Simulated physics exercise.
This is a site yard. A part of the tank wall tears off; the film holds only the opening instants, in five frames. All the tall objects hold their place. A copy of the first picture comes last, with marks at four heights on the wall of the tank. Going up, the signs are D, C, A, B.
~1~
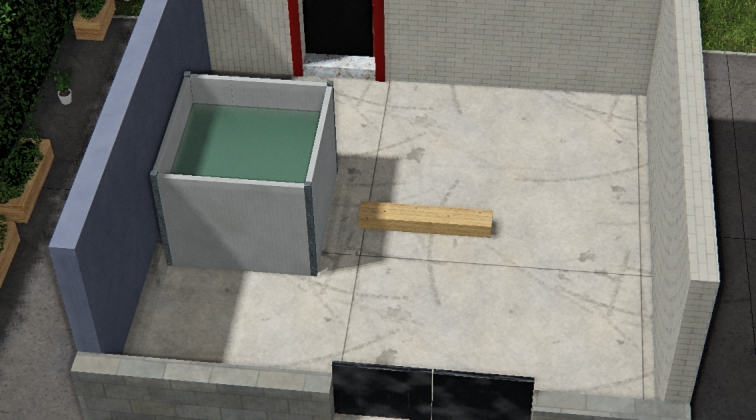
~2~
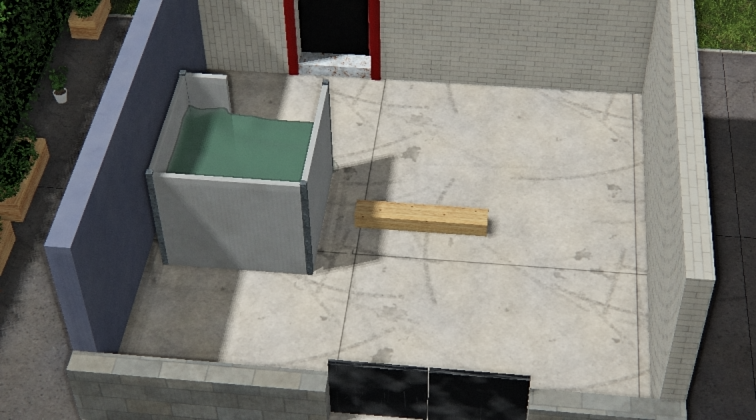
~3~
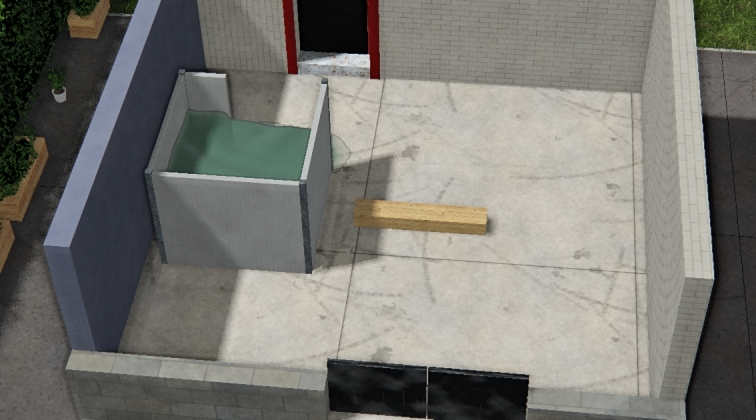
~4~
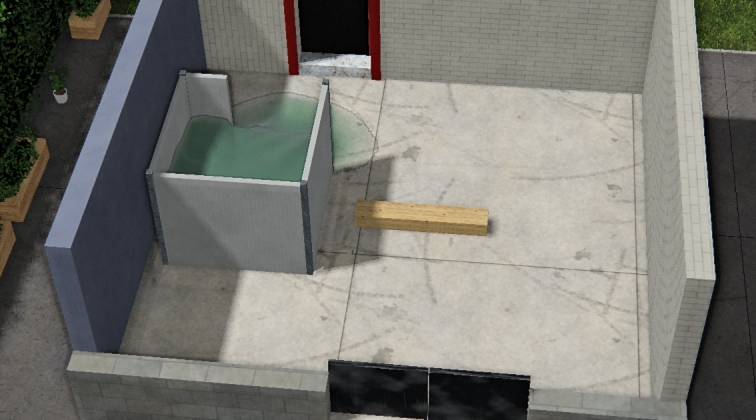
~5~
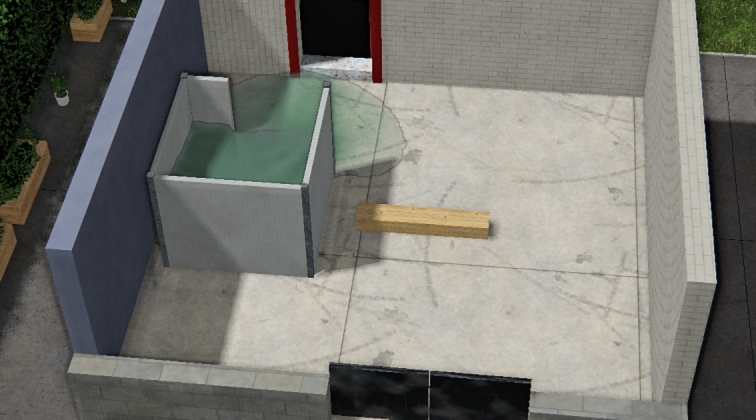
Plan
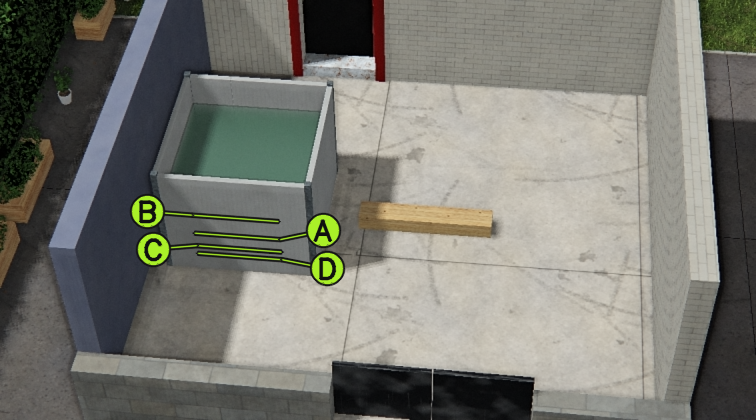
In the video, a grey tank of green water stands in a walled yard near a wooden beam; an opening appears in its back side, and water flows out, spreading rightward across the concrete behind and beside the tank.
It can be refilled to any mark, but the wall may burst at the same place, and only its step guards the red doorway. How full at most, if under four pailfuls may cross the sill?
The limit is C.
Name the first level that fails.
That is level A.
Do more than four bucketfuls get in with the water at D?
No, not at all.
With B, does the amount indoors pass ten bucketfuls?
Yes, clearly.
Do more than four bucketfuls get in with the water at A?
Yes, it does.
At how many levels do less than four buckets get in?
Two.
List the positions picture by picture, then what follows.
Water in the tank at rest, its middle at (248, 152); foot of the red doorway at (339, 78); shut gate at (433, 378), in the first picture.
Water covers 1 % of the ground, its front hidden from here, in the second picture.
Water covers 4 % of the ground, its front hidden from here, in the third picture.
In the fourth picture, 8 % of the ground under water, visible out to (356, 132).
In the fifth picture, 14 % of the ground under water, visible out to (386, 114).
In lime, A at (237, 236); B at (235, 218); C at (239, 248); D at (240, 256); from the bottom up D, C, A, B.
For level A, about 10 bucketfuls get in.
For level B, dozens of bucketfuls pour in.
For level C, a bucket or two gets in.
For level D, nothing gets over.
